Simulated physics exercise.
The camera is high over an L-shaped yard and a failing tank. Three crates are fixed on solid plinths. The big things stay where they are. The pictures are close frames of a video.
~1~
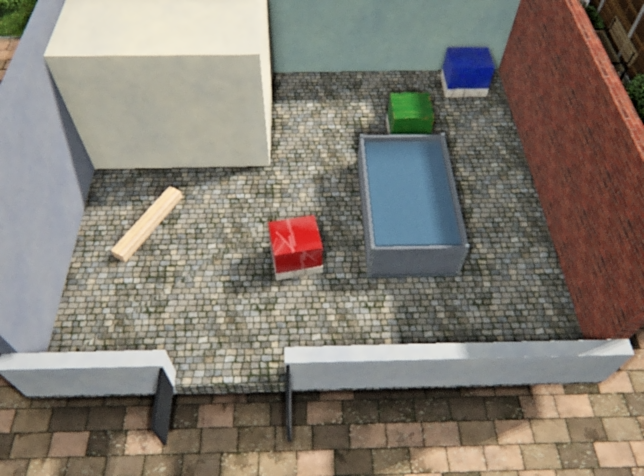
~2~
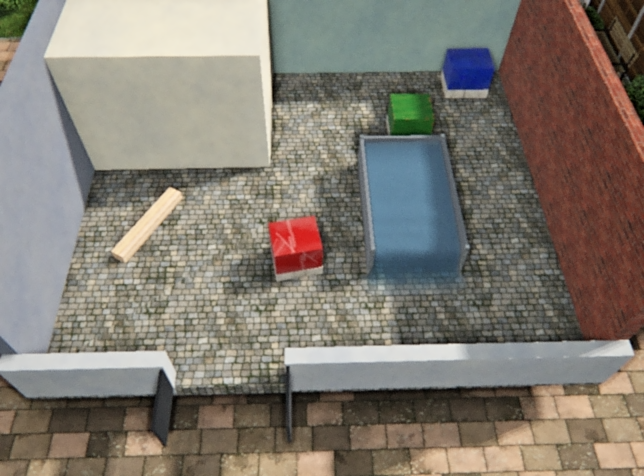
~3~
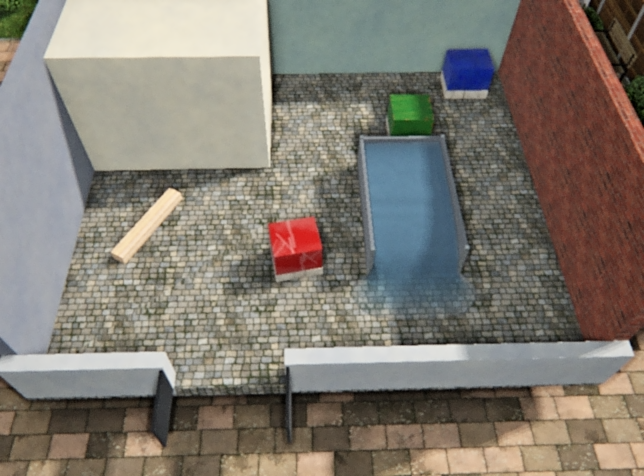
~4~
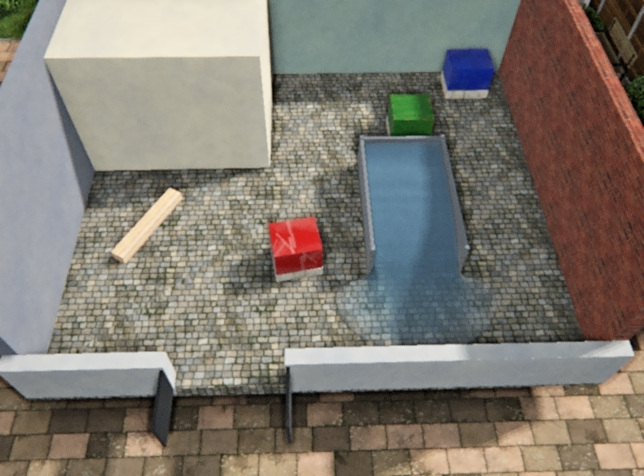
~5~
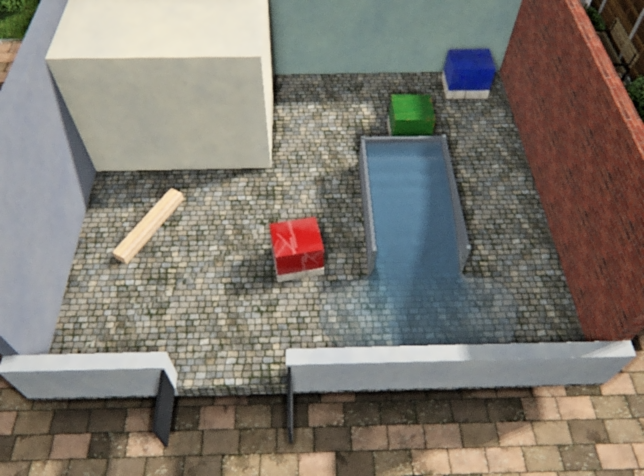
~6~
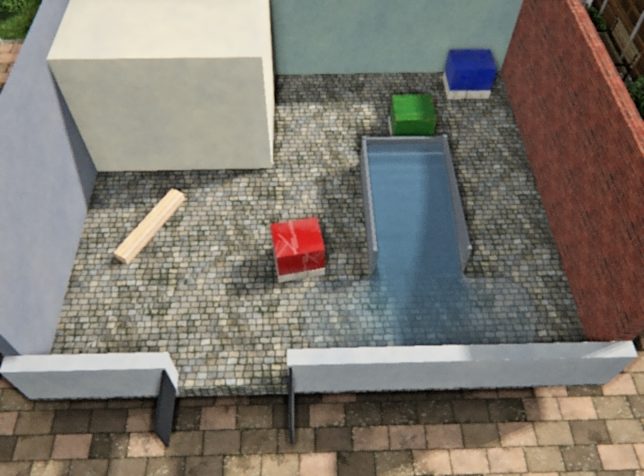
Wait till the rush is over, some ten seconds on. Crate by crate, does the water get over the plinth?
One by one: The green crate stays dry; the blue crate stays dry; the red crate stays dry.
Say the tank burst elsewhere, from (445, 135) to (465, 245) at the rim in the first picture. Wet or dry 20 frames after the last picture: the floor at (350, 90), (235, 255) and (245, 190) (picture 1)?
In turn: Covered, clear, no water.
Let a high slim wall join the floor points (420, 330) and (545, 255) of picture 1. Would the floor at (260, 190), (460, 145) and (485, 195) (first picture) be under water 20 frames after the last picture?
As listed: Dry, flooded, wet.
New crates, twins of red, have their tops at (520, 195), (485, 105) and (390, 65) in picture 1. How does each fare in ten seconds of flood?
One after the other: Is wetted, keeps dry, is spared.
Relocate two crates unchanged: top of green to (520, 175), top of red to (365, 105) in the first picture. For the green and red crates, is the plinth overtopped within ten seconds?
Green crate is topped, red crate stays dry.
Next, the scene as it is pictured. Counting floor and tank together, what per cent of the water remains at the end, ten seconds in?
Some 90 per cent.
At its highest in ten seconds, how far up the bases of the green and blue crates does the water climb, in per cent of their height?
Near 60 and 80 in a hundred.
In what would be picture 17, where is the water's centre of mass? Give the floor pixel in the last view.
At about (417, 293).
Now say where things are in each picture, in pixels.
In the first frame, still water in the tank at (410, 190).
In the second frame, the front is at (364, 280), out from the gap at (415, 264).
In the third frame, the front is at (358, 296), out from the gap at (414, 267).
In the fourth frame, water pours out at (414, 268) and has run to (470, 336).
In the fifth frame, water pours out at (416, 268) and has run to a hidden place.
In the sixth frame, water pours out at (417, 269) and has run to a hidden place.
A moment on, water covers 15 % of the floor; the green crate not reached, the blue crate not reached, the red crate water round its plinth.
Next, water covers 25 % of the floor; the green crate not reached, the blue crate not reached, the red crate water round its plinth.
Then, water covers 55 % of the floor; the green crate not reached, the blue crate not reached, the red crate water round its plinth.
Later, water covers 75 % of the floor; the green crate water round its plinth, the blue crate water round its plinth, the red crate water round its plinth.
In the end, water covers 100 % of the floor; the green crate stayed above the water, the blue crate stayed above the water, the red crate stayed above the water.
